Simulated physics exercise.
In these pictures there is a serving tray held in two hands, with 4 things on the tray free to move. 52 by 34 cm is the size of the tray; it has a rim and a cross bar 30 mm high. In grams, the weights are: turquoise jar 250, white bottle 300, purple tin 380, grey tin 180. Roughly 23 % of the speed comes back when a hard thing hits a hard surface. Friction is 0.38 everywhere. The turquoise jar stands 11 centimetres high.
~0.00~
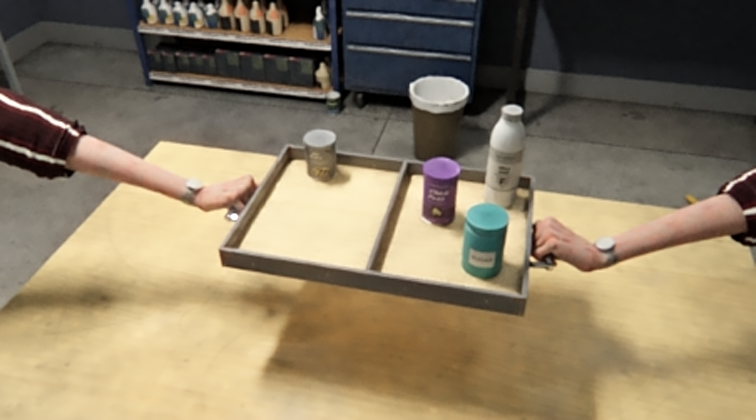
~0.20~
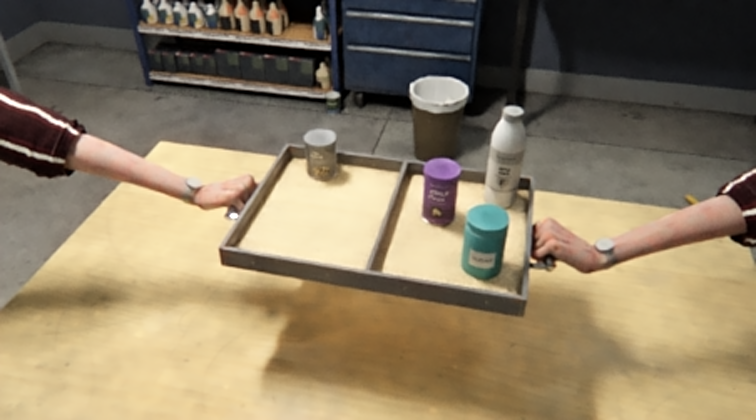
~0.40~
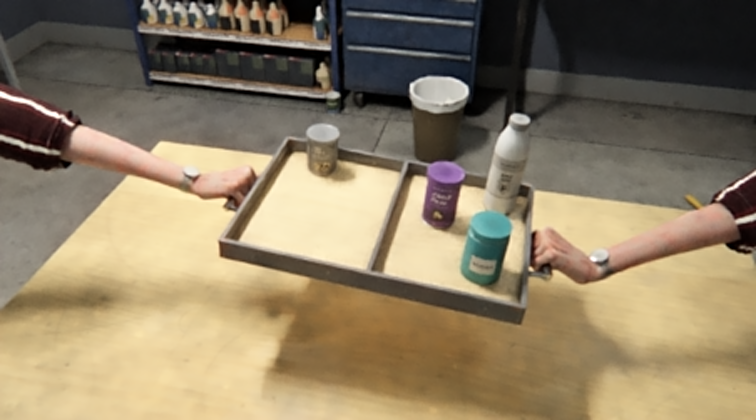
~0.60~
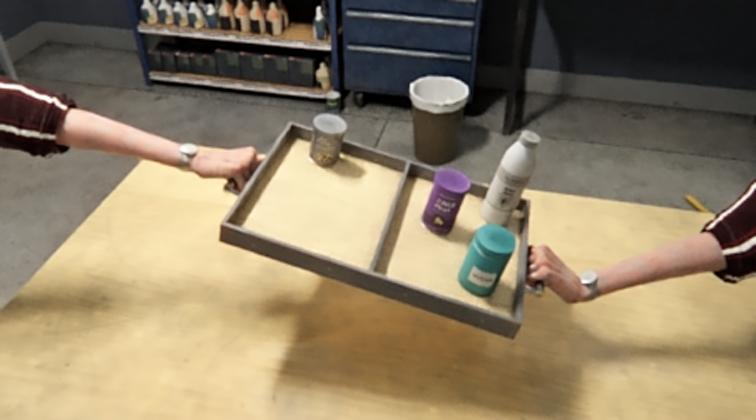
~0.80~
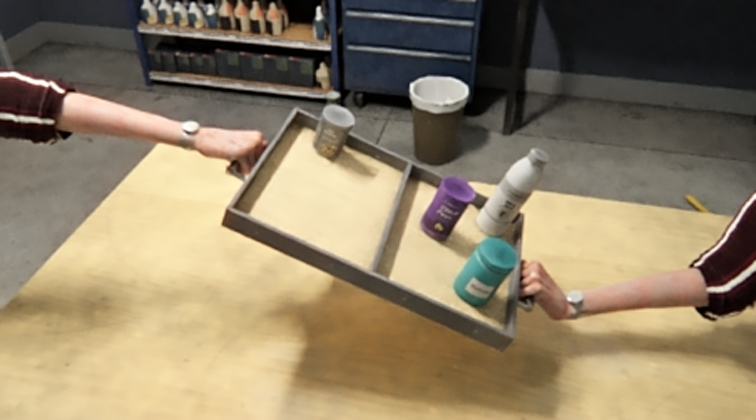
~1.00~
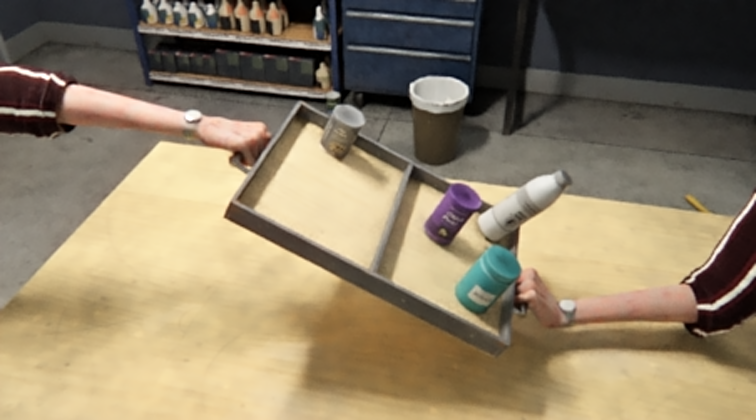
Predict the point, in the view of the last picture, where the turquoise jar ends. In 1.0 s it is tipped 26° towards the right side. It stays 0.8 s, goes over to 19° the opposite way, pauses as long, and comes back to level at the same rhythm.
The turquoise jar ends at roughly (506, 244).
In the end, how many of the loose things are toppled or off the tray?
All told, 1.
By 1.40 s, tilt 26°, right edge down; white bottle now off the tray; turquoise jar 4 cm from its spot near (500, 287); grey tin rocked 5° off its seat.
By 2.50 s, tilt 5°, left edge down; turquoise jar 4 cm from its spot near (504, 236); grey tin 14 cm from its spot; purple tin 13 cm from its spot.
When it is over (5.1 s), off the tray, white bottle; not toppled but over 5 cm from the start, purple tin and grey tin; turquoise jar within 5 cm of the start. End places, in pixels of the last picture, turquoise jar near (506, 244).
